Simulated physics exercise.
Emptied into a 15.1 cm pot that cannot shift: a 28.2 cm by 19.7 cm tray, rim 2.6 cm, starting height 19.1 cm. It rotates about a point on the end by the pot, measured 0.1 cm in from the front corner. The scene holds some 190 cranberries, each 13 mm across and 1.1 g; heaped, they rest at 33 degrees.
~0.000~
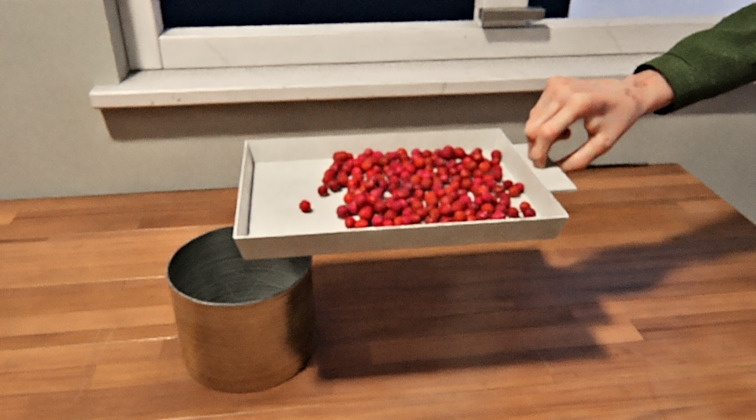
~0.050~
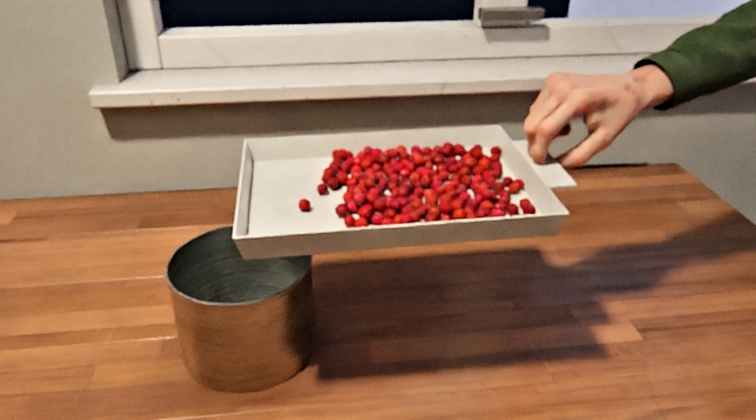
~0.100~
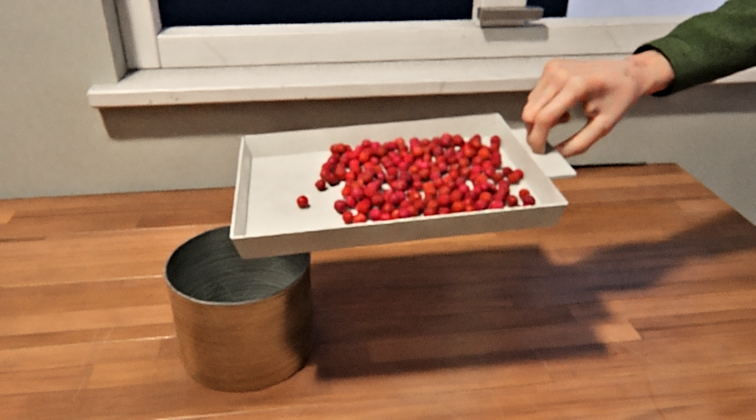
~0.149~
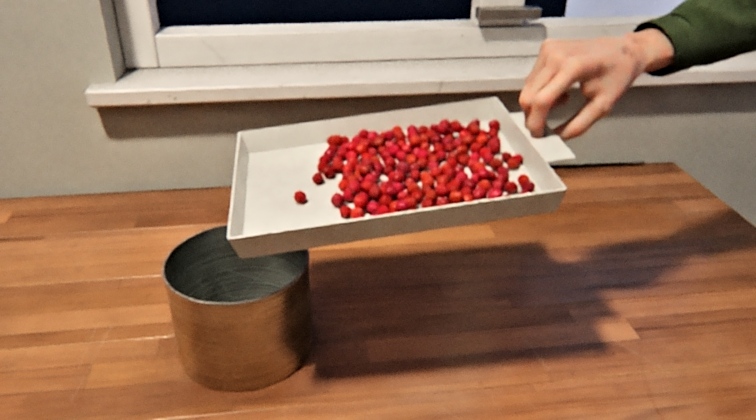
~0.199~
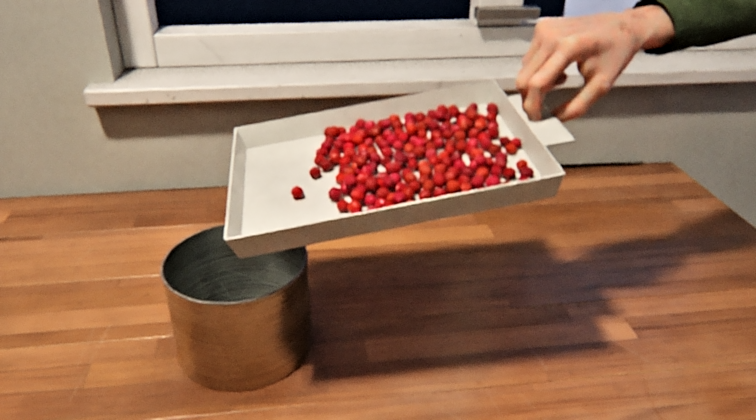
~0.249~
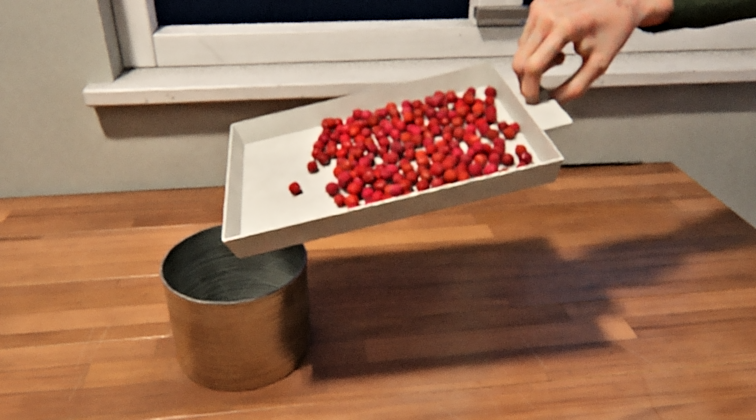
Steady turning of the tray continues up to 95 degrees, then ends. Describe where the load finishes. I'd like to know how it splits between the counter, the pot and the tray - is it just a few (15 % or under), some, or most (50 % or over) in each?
Counter: Most; pot: Just a few; left on the tray: Just a few.
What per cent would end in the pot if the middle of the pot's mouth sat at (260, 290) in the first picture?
Share in pot at that spot: Some 0 in a hundred.
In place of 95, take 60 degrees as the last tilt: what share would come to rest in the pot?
Then about 0 per cent.
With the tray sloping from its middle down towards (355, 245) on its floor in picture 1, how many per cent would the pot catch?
Estimate: Some 0 per cent.
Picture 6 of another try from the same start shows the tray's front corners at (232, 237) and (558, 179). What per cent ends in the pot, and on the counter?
Final per cent - pot 0, counter 100.
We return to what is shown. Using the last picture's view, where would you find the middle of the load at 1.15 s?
Approximately (221, 143) in the last view.
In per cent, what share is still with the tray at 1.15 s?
Around 95 percent.
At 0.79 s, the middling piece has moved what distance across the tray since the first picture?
I'd say close to 9 centimetres.
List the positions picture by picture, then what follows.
In the first frame, tray tilt 0 degrees, front corners at (242, 234) and (560, 214); middle of the pieces at (418, 189); pot at (240, 260).
In the second frame, tray tilt 1 degrees, front corners at (241, 234) and (560, 210); middle of the pieces at (418, 187).
In the third frame, tray tilt 3 degrees, front corners at (238, 233) and (559, 201); middle of the pieces at (416, 180).
In the fourth frame, tray tilt 6 degrees, front corners at (235, 234) and (558, 186), lowest corner left front; middle of the pieces at (414, 169).
In the fifth frame, tray tilt 10 degrees, front corners at (232, 234) and (556, 171), lowest corner left front; middle of the pieces at (411, 159).
In the sixth frame, tray tilt 14 degrees, front corners at (230, 235) and (554, 156), lowest corner left front; middle of the pieces at (409, 148); pot at (235, 259). The tray's pace is about 70 degrees a second.
After 0.79 s, tilt 52 degrees; the tray holds 100 %, the pot 0 %.
After 1.15 s, tilt 78 degrees; the tray holds 95 %, the pot 0 %.
Then, at 1.59 s, tilt 95 degrees; the tray holds 15 %, the pot 0 %.
At rest (2.9 s), counter 100 %, pot 0 %, tray 0 %.
